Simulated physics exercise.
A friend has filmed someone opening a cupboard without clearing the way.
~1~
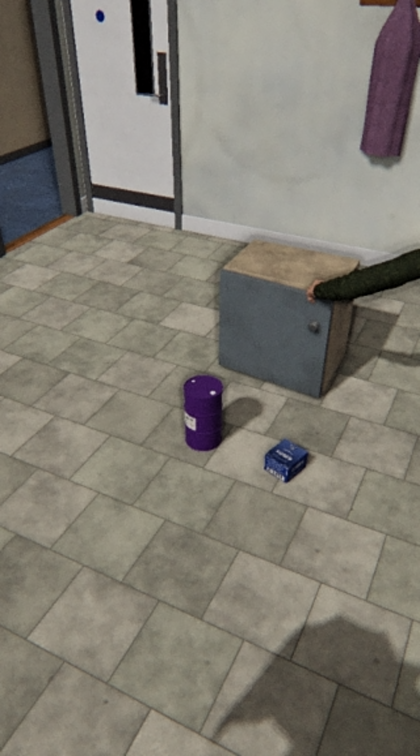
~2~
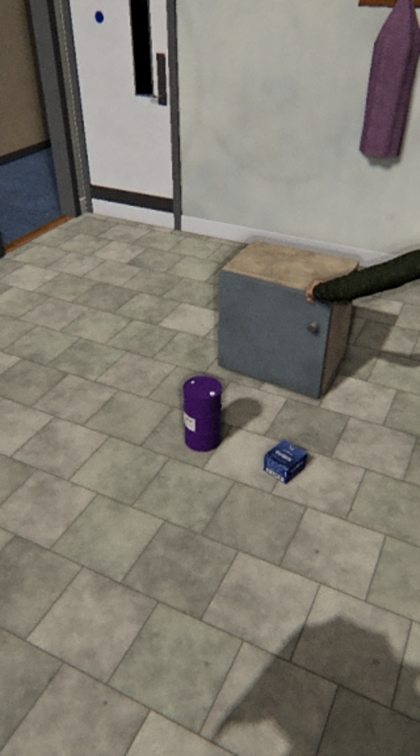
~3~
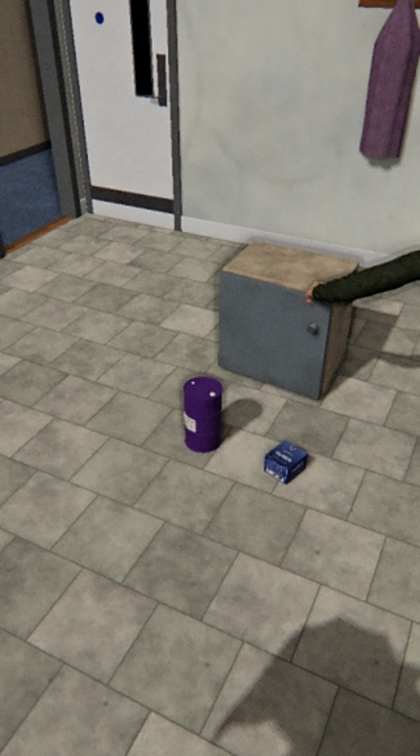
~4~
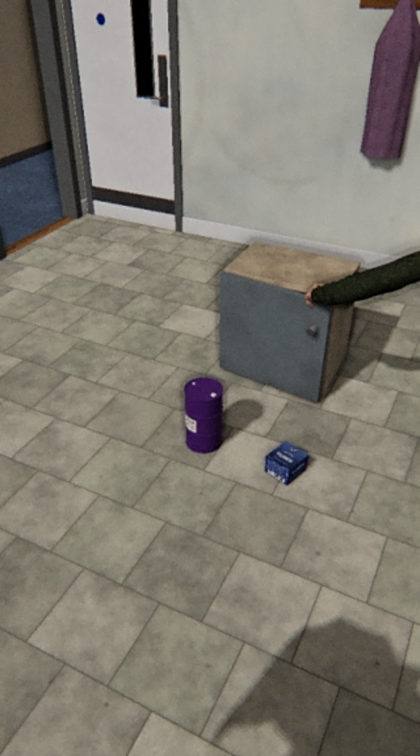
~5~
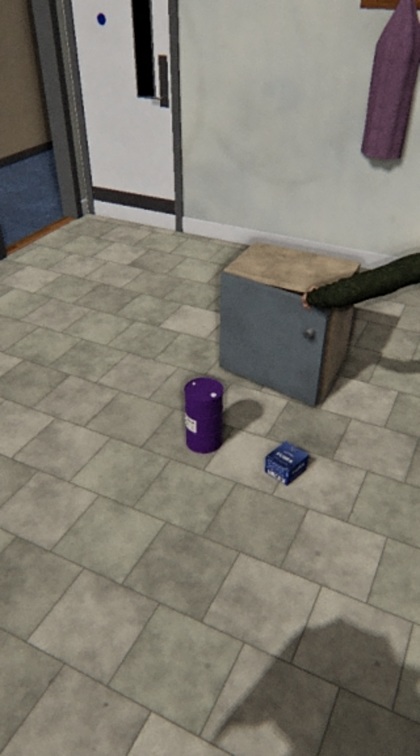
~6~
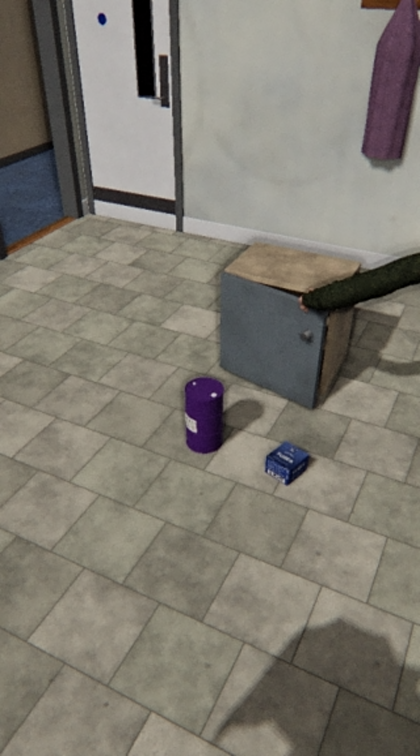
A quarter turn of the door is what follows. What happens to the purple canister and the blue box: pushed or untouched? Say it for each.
Outcome: The purple canister gets shoved and the blue box stays untouched.
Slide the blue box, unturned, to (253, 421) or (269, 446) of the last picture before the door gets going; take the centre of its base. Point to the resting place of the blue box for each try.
About (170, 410) and (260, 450).
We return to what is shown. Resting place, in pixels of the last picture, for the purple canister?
Its middle is close to (146, 413).
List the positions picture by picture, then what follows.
The first frame shows door 4° open; purple canister (203, 414); blue box (286, 461); door (269, 337).
The second frame shows door 4° open; blue box (285, 462); door (269, 337).
The third frame shows door 5° open; purple canister (203, 415); door (269, 338).
The fourth frame shows door 6° open; blue box (286, 463); door (269, 340).
The fifth frame shows door 10° open; purple canister (204, 416); door (267, 341).
The sixth frame shows door 13° open; purple canister (204, 416); blue box (287, 463); door (266, 343).
Then, 1.52 s past the last view, door 67° open; purple canister travelled a little near (195, 416); blue box at rest near (287, 463).
Then, 1.86 s past the last view, door 79° open; purple canister travelled about its own width near (168, 414); blue box at rest near (287, 463).
Then, 2.18 s past the last view, door 89° open; purple canister travelled about its own width near (147, 413); blue box at rest near (287, 463).
Finally, the purple canister is pushed along, near (146, 413); the blue box remains where it is, near (287, 463).
